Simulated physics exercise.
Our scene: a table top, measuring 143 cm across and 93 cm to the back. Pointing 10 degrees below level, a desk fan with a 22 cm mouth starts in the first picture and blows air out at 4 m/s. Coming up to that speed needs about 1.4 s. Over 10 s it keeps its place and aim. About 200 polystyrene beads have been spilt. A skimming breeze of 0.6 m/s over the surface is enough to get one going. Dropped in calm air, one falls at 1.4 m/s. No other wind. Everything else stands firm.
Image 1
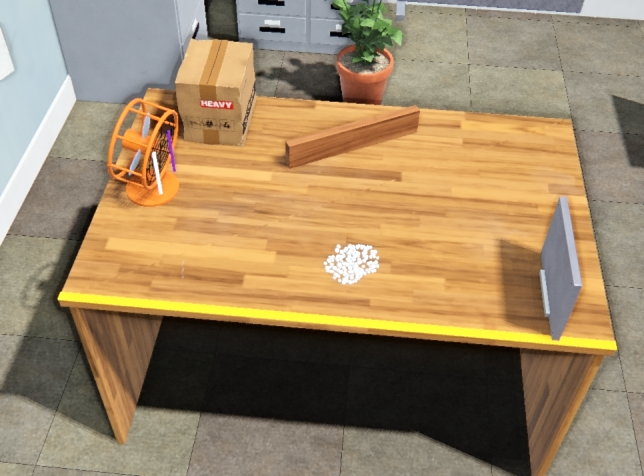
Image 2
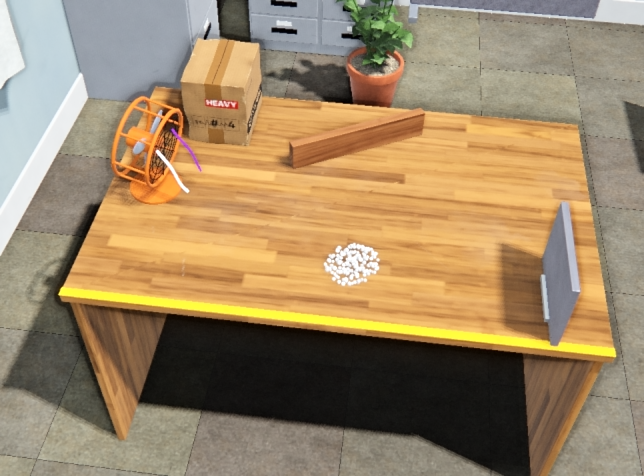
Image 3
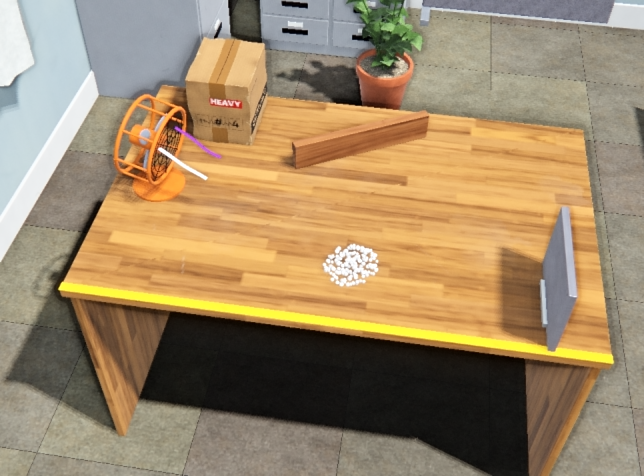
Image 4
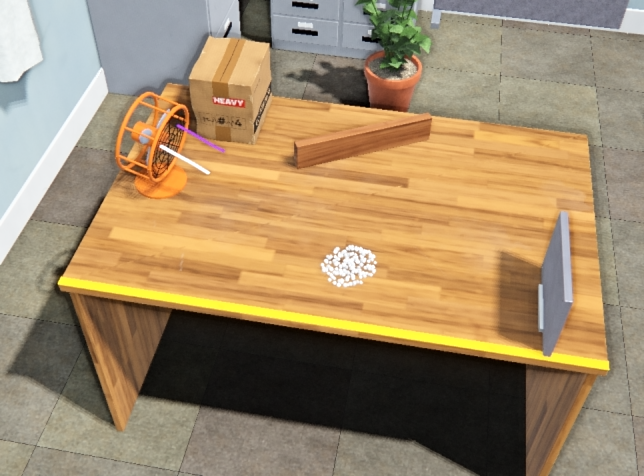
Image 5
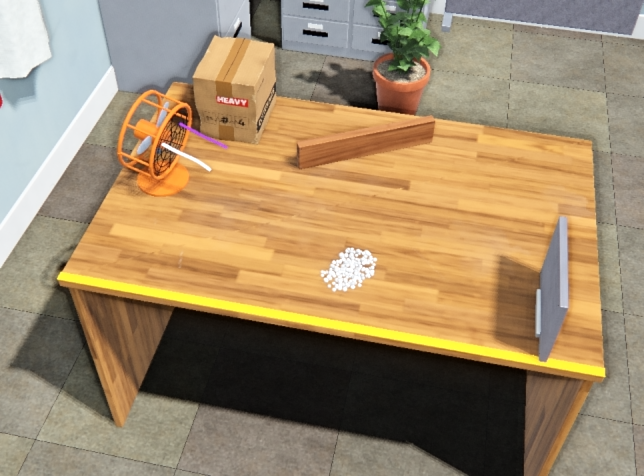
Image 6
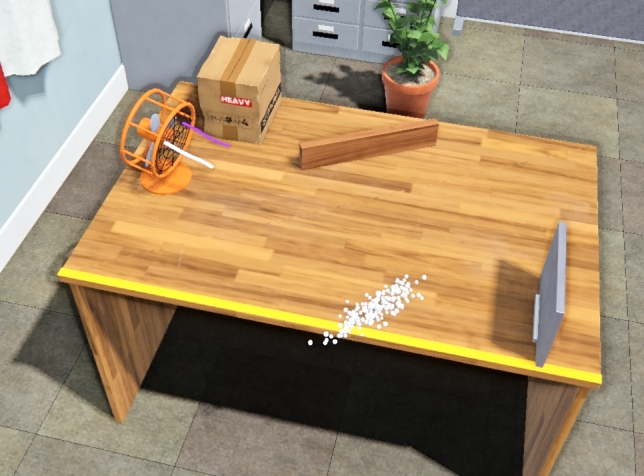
A wooden table with a yellow front edge fills an office-like room with grey floor tiles, seen from above as the camera drifts slightly. An orange fan with white and purple streamers stands at left beside a cardboard box, with a brown board behind a white bead pile, a grey upright panel at right and a potted plant beyond. The streamers lift and stream rightward, then the beads stir and scatter across the tabletop toward the front edge.
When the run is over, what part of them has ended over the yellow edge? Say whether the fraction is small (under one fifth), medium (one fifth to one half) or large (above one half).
Large, above one half.
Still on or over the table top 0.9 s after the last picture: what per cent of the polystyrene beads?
Close to 0 in a hundred remain at that time.
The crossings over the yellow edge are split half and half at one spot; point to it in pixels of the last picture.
Median crossing, approx. (399, 343).
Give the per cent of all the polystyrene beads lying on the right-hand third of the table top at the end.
Share at the end: Close to 0 %.
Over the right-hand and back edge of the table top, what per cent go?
Roughly 0 per cent at the right-hand edge and 0 per cent at the back edge.
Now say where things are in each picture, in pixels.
In the first picture, the middle of the polystyrene beads is near (352, 264), none has stirred yet and the mouth of the desk fan is at (144, 145).
In the second picture, the middle of the polystyrene beads is near (350, 266), none has stirred yet and the yellow edge is centred on (330, 325).
In the third picture, the middle of the polystyrene beads is near (349, 267), none has stirred yet, the top of a board is at (362, 128) and the top of a laptop is at (569, 249).
In the fourth picture, the middle of the polystyrene beads is near (346, 268) and none has stirred yet.
In the fifth picture, the middle of the polystyrene beads is near (350, 270), the farthest in sight from the desk fan is at (372, 275) and about 25 % have left their places.
In the sixth picture, the middle of the polystyrene beads is near (378, 308), the farthest in sight from the desk fan is at (422, 299) and all have left their places.
Then, 0.9 s after the last picture, 0 % are on the move or not yet settled, 100 % are over the yellow edge.
Then, 2.1 s after the last picture, 0 % are on the move or not yet settled, 100 % are over the yellow edge.
Then, 4.4 s after the last picture, 0 % are on the move or not yet settled, 100 % are over the yellow edge.
Then, 8.9 s after the last picture, at the end, 100 % are over the yellow edge.
